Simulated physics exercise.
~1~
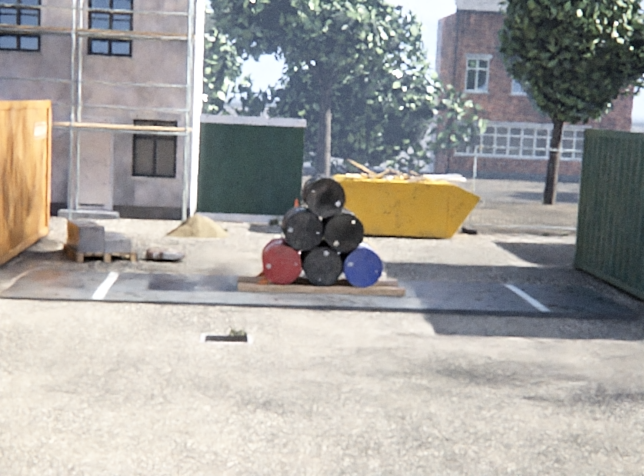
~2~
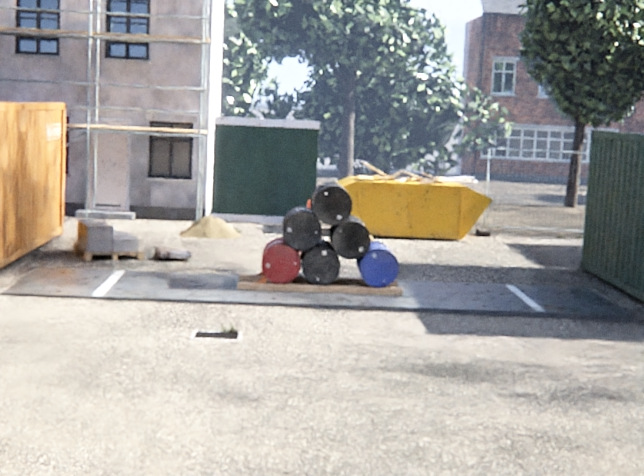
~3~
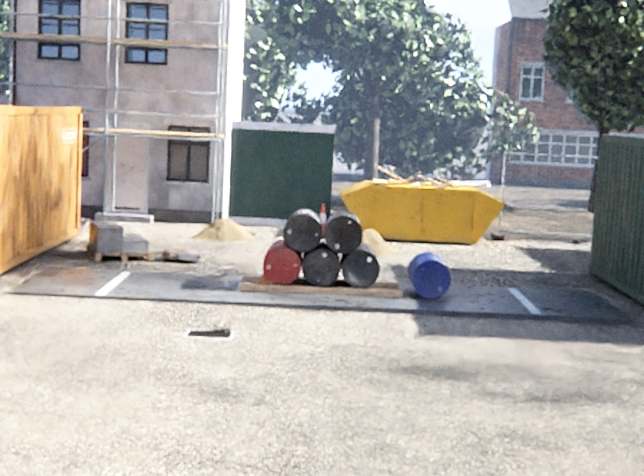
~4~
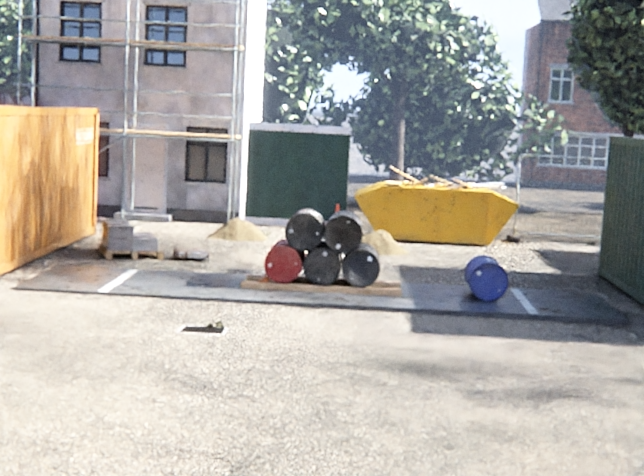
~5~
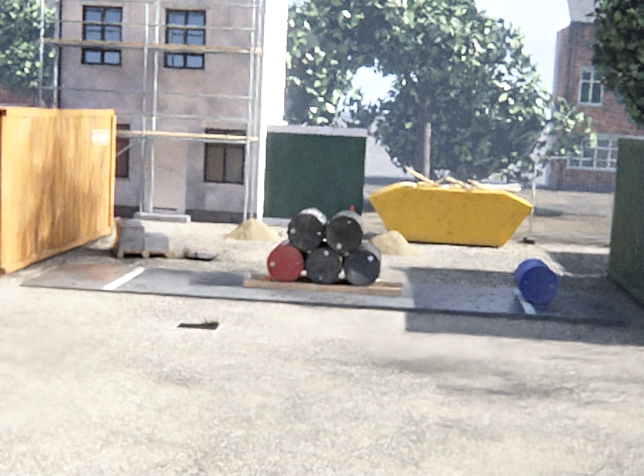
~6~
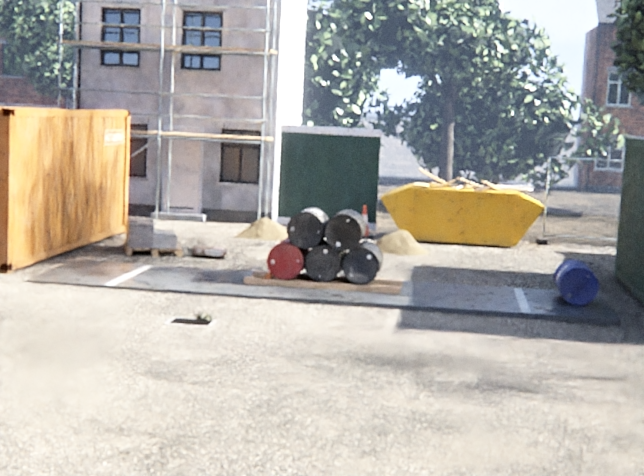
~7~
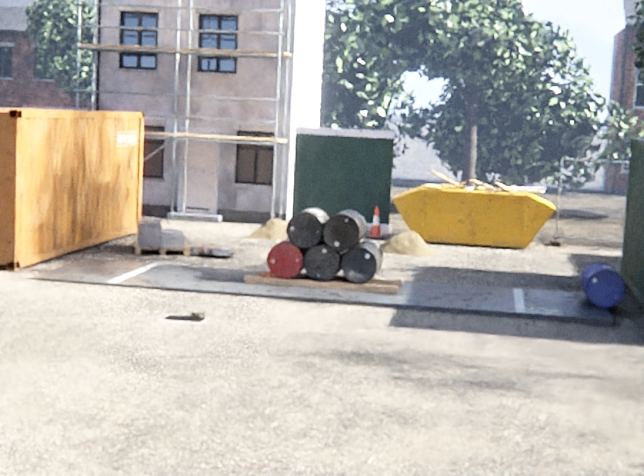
In a storage bay, a blue drum rolls right from the stack past a white line.
